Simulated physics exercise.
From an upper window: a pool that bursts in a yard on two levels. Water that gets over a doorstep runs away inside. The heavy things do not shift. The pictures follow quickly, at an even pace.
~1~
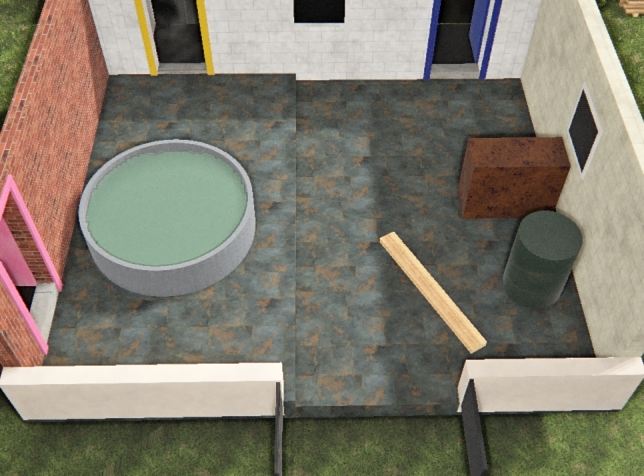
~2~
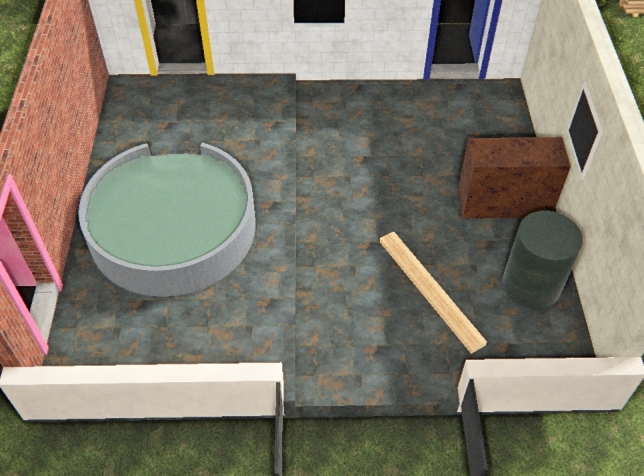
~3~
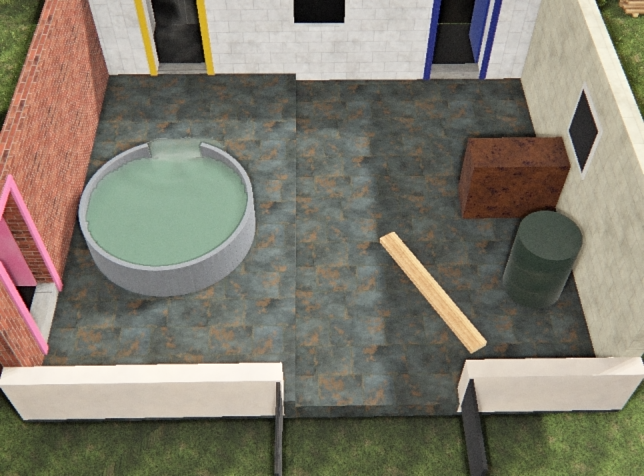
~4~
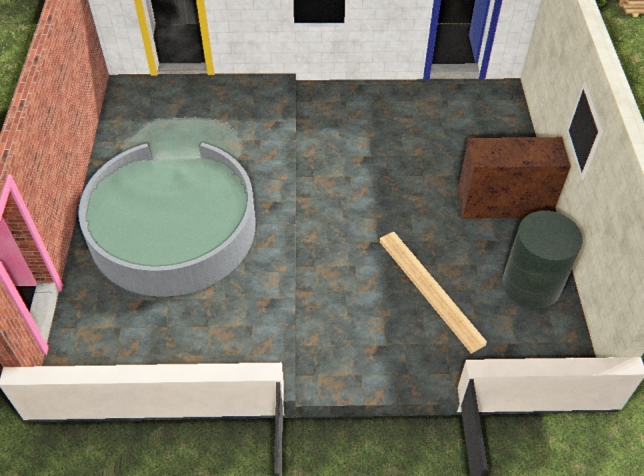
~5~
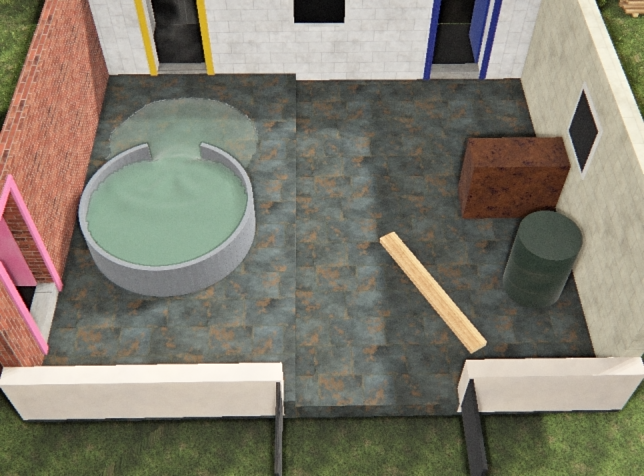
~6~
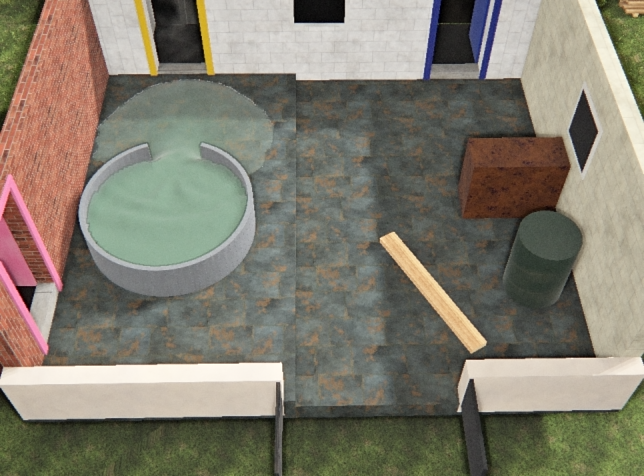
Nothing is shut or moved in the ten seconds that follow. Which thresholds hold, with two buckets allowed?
The yellow door lets in a lot; the pink door admits no more than that; the blue door admits no more than that.
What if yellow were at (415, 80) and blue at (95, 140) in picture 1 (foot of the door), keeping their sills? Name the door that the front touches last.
I say the door marked pink.
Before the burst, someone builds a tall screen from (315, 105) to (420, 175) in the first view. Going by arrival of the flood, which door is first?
That is the yellow door.
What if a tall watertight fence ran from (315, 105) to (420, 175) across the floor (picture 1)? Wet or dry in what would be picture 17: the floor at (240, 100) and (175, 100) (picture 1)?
In turn: Awash, awash.
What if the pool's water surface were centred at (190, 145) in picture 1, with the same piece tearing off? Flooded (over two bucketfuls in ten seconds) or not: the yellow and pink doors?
One by one: Yellow door is over, pink door stays under.
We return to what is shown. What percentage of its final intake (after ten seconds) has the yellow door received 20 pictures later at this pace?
About 50 per cent.
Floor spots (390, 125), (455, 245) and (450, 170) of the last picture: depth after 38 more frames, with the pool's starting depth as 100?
About 6, 0 and 4 per cent.
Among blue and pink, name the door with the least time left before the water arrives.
That is the blue one.
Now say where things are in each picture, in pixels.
In the first picture, still water in the pool at (167, 204).
In the second picture, the front is at a hidden place, out from the gap on the pool's far side.
In the third picture, water pours out on the pool's far side and has run to a hidden place.
In the fourth picture, the front is at (156, 123), out from the gap on the pool's far side.
In the fifth picture, water pours out on the pool's far side and has run to (183, 101).
In the sixth picture, water pours out on the pool's far side and has run to (172, 85).
A moment on, water covers 15 % of the floor; the yellow door over two buckets in, the pink door not reached, the blue door not reached.
Next, water covers 20 % of the floor; the yellow door far over two buckets in, the pink door not reached, the blue door not reached.
Then, water covers 30 % of the floor; the yellow door far over two buckets in, the pink door not reached, the blue door wet at the sill, nothing in.
Later, water covers 45 % of the floor; the yellow door far over two buckets in, the pink door wet at the sill, nothing in, the blue door wet at the sill, nothing in.
In the end, water covers 60 % of the floor; the yellow door far over two buckets in, the pink door wet at the sill, nothing in, the blue door wet at the sill, nothing in.
